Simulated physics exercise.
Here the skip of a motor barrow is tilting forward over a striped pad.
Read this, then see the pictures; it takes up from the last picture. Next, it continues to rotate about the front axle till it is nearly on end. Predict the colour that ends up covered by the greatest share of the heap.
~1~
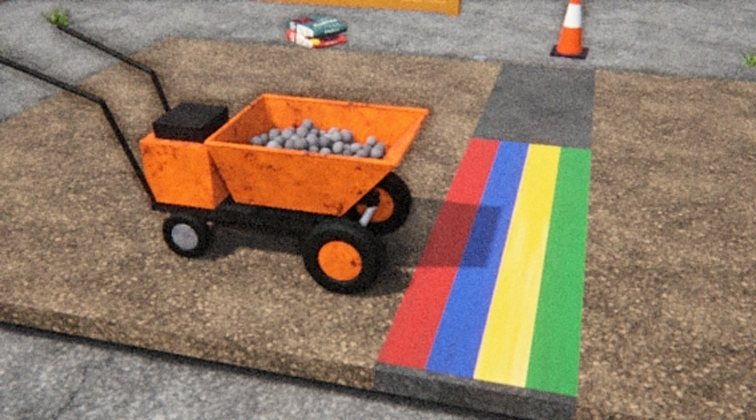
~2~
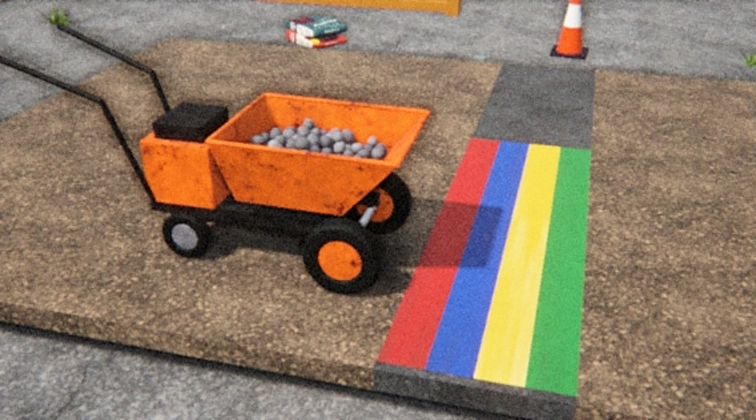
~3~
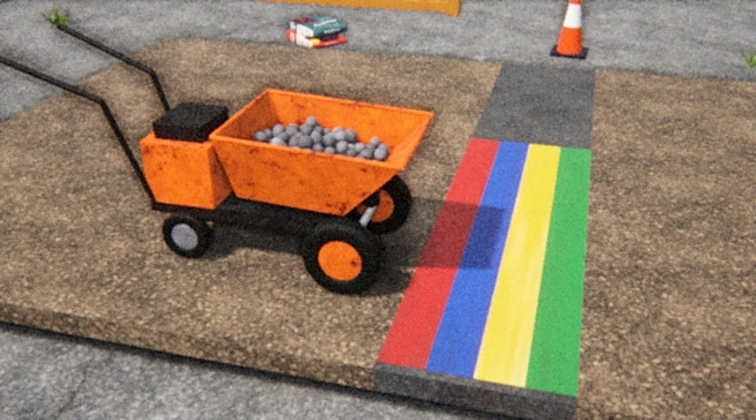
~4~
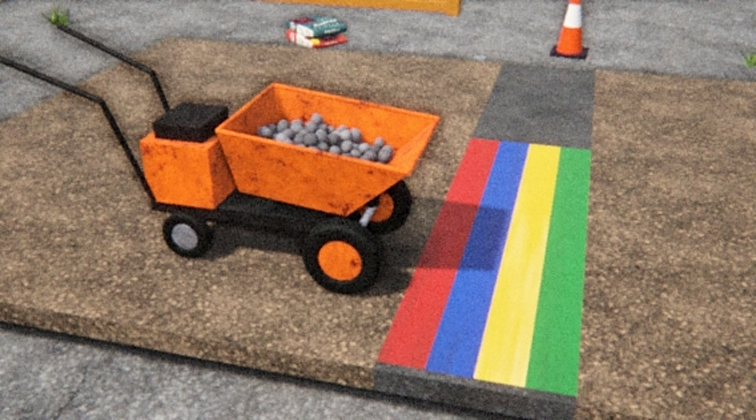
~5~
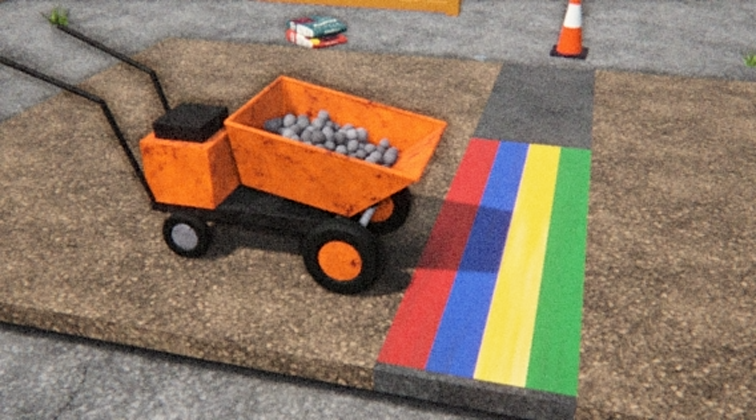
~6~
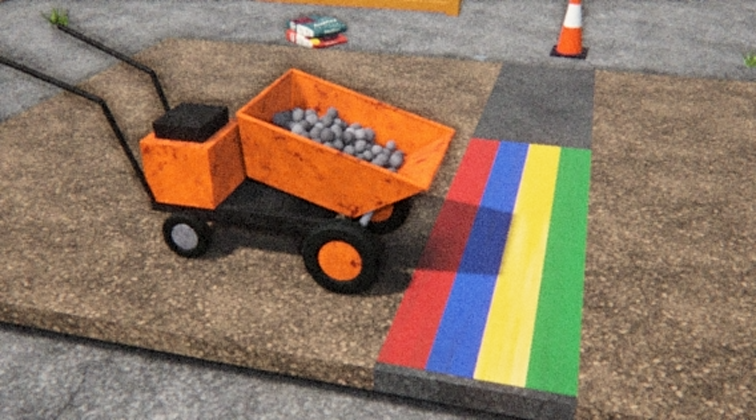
I would say yellow.
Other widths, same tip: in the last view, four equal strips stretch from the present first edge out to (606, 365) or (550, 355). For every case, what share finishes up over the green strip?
The first painting gives around 10 per cent, the second around 20 per cent.
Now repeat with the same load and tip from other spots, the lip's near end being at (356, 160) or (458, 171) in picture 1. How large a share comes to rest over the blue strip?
Try 1: 30 %. Try 2: 0 %.
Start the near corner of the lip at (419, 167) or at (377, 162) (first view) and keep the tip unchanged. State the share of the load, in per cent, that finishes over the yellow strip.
The shares come out close to 30 and 20 per cent, in that order.
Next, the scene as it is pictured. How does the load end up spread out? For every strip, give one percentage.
Red strip 0 %, blue strip 15 %, yellow strip 30 %, green strip 20 %.
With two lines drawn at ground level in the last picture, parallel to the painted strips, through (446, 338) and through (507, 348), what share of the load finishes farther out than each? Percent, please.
Result, first then second: 70 %, 40 %.
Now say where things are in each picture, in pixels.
The first frame shows lip of the skip at (395, 164), level; top of the load at (312, 143), round cobbles; red strip at (414, 329); blue strip at (460, 336); yellow strip at (507, 344); green strip at (555, 352).
The second frame shows lip of the skip at (397, 165), level; top of the load at (313, 143).
The third frame shows lip of the skip at (401, 168), tipped barely; top of the load at (296, 145).
The fourth frame shows lip of the skip at (408, 173), tipped a little; top of the load at (300, 142).
The fifth frame shows lip of the skip at (417, 179), tipped a little; top of the load at (302, 141).
The sixth frame shows lip of the skip at (426, 188), tipped clearly; top of the load at (310, 137); red strip at (414, 329); blue strip at (460, 336); yellow strip at (507, 344); green strip at (555, 352).
Soon, skip tipped steeply; all in the skip.
A while on, skip tipped steeply; most in the skip; a small part over the blue strip; a small part over the yellow strip; a stray few over the green strip.
Towards the end, skip tipped right over; about a quarter in the skip; a small part over the blue strip; about a third over the yellow strip; about a quarter over the green strip; a small part off the paint.
Finally, skip tipped right over; about a quarter in the skip; a stray few over the red strip; a small part over the blue strip; about a third over the yellow strip; about a quarter over the green strip; a small part off the paint.
